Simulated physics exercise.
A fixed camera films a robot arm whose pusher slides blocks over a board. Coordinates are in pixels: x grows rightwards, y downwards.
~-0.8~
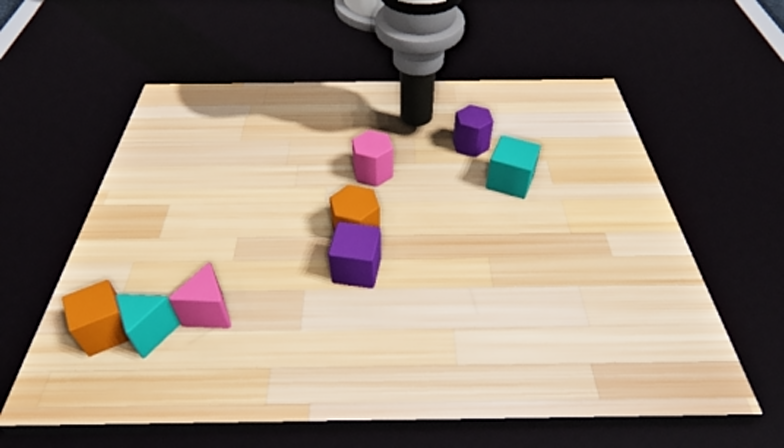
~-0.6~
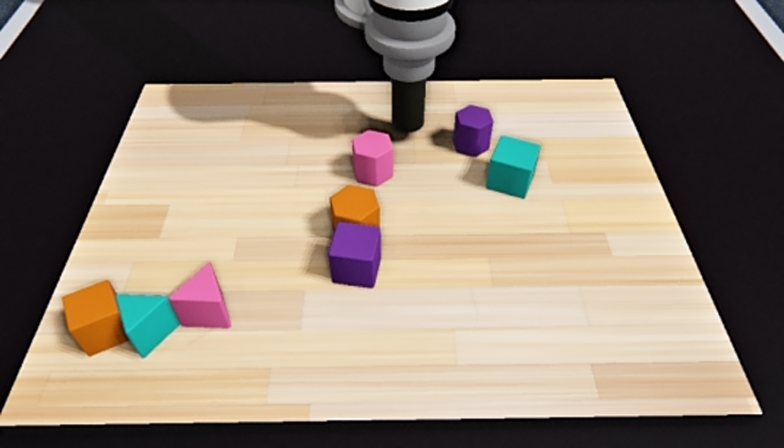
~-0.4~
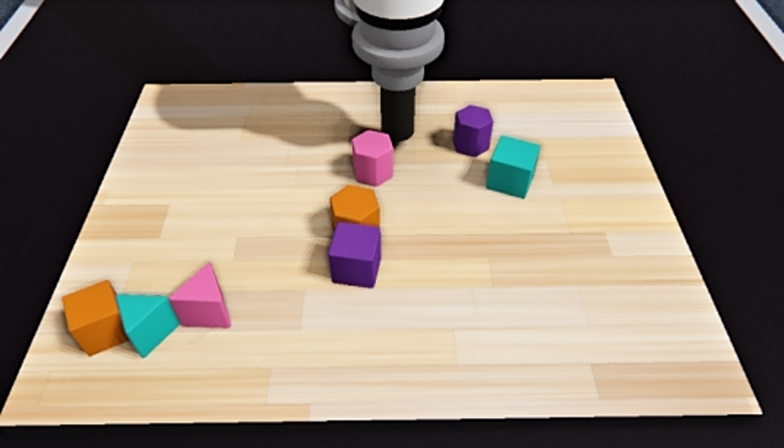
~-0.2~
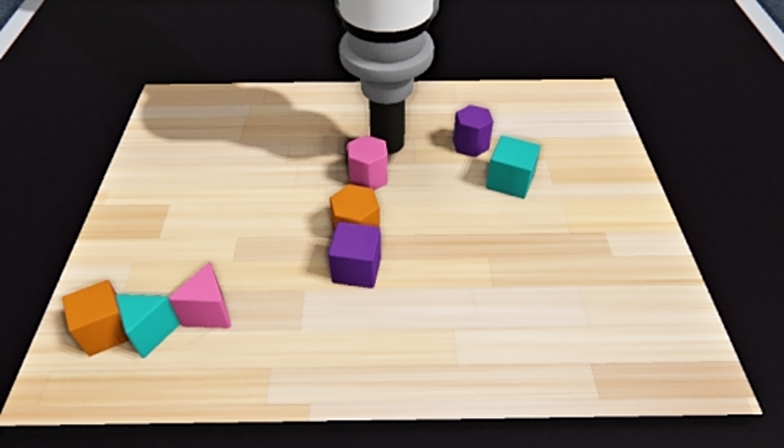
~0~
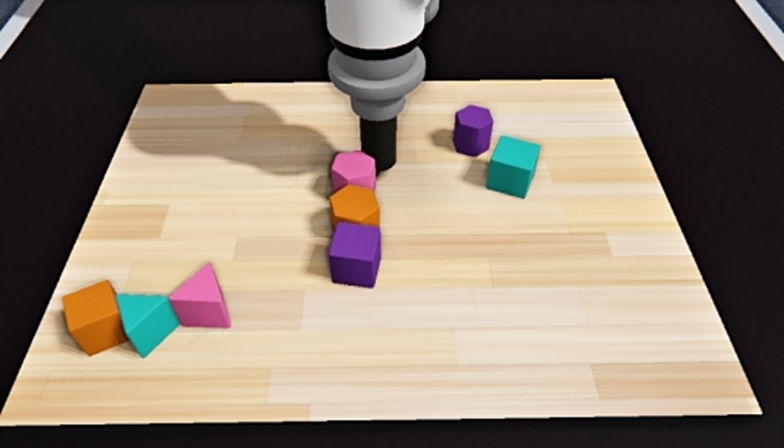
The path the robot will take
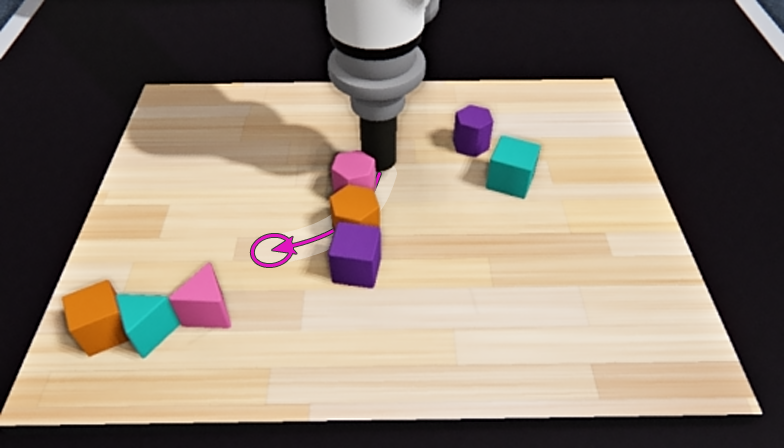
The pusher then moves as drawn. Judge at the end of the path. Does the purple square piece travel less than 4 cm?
I expect so.
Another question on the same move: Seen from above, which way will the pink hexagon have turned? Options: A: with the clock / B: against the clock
I'll go with A - with the clock.
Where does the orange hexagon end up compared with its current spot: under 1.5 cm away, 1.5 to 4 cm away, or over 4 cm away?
Covers over 4 cm.
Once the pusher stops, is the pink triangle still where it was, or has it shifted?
It sits in its place.
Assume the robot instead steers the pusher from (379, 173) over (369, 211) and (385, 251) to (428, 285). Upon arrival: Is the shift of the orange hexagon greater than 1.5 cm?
Yes, that is what happens.
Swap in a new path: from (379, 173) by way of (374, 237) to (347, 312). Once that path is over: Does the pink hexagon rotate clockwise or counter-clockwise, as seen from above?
It swings round clockwise.
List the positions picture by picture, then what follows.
In the first frame, pusher's lower end at (416, 117); pink triangle at (199, 286); pink hexagon at (372, 143); orange hexagon at (354, 201); purple square piece at (355, 240).
In the second frame, pusher at (408, 123); blocks still.
In the third frame, pusher at (398, 131); blocks still.
In the fourth frame, pusher at (388, 144); pink hexagon at (367, 148).
In the fifth frame, pusher at (379, 160); pink triangle at (199, 286); pink hexagon at (353, 163); orange hexagon at (354, 201); purple square piece at (355, 240).
Drawn move, from (379, 173) by way of (362, 207) and (325, 235) to (272, 250).
The first path, step by step. One third of the way, pusher at (362, 194); pink hexagon at (320, 179), turned 35° clockwise; orange hexagon at (340, 208), turned 35° anticlockwise; purple square piece at (355, 244).
Two thirds of the way, pusher at (323, 222); pink hexagon at (295, 185), turned 95° clockwise; orange hexagon at (306, 238), turned 65° anticlockwise; purple square piece at (350, 256), turned 55° anticlockwise.
At the end, pusher at (269, 237); pink triangle still; pink hexagon at (291, 184), turned 110° clockwise; orange hexagon at (294, 250), turned 90° anticlockwise; purple square piece at (350, 256), turned 55° anticlockwise.
